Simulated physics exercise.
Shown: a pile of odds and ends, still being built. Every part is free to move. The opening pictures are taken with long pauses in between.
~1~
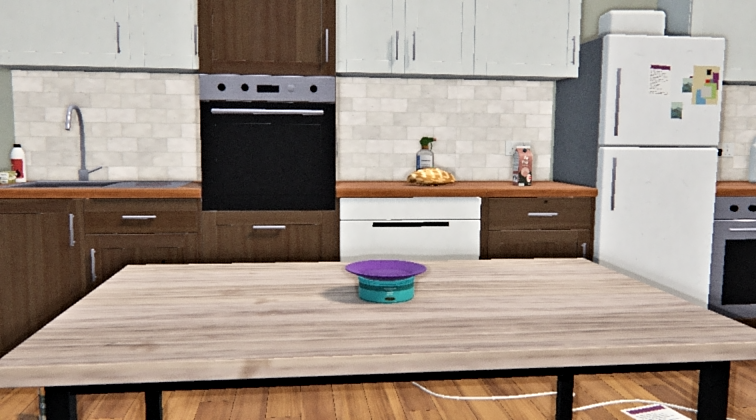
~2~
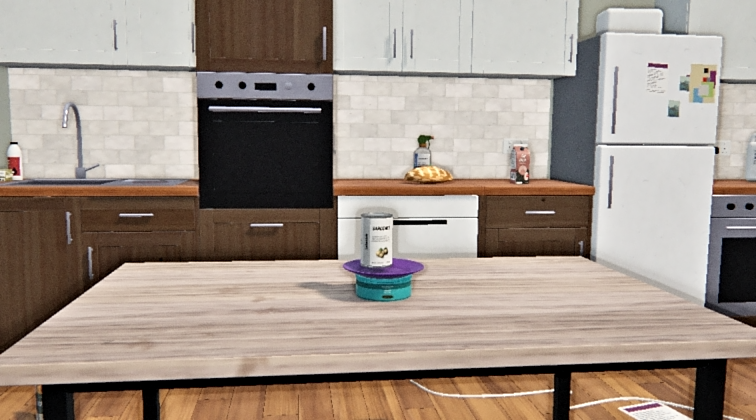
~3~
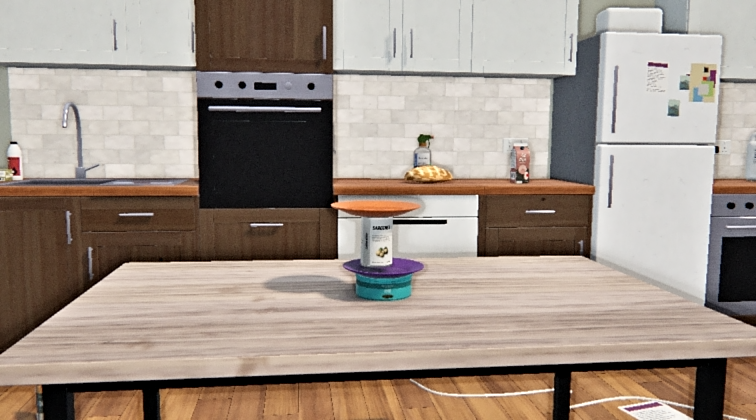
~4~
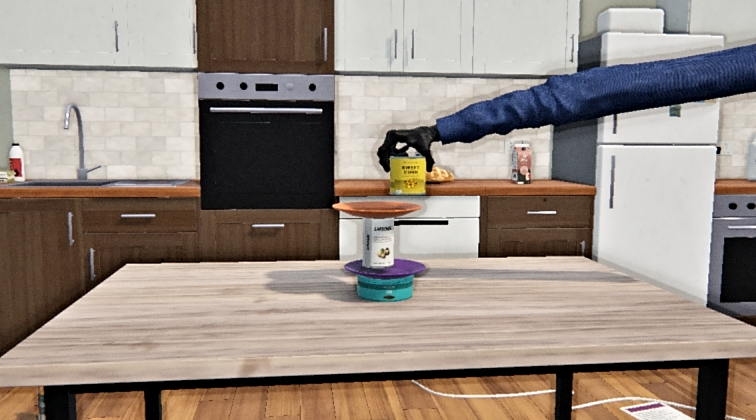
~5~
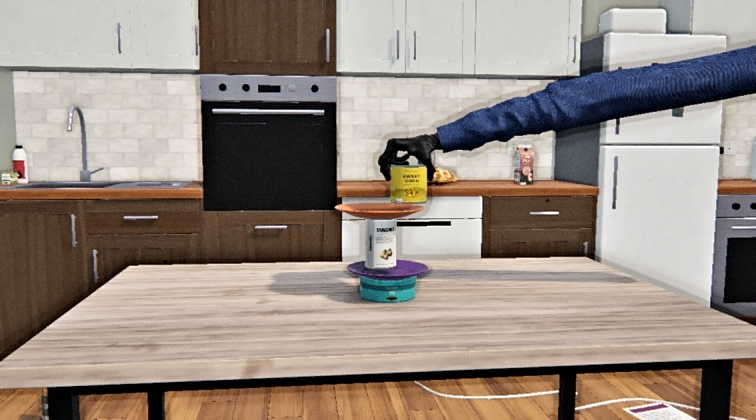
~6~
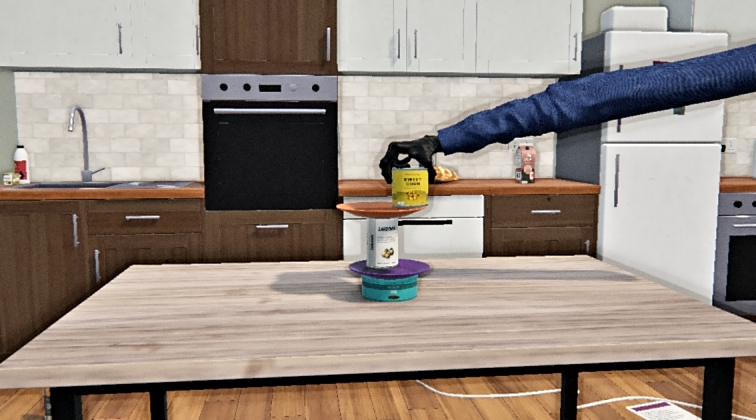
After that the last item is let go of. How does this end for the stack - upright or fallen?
It ends upright.
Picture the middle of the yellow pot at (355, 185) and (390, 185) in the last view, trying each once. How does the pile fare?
Lab note - try 1: No collapse; try 2: No collapse.
Then, 0.40 s past the last view, nothing moves.
Then, 1.40 s past the last view, yellow pot resting near (410, 188).
Finally, all 5 still in place. Final places as the last picture's camera would see them, yellow pot near (411, 188). The pile stays up.
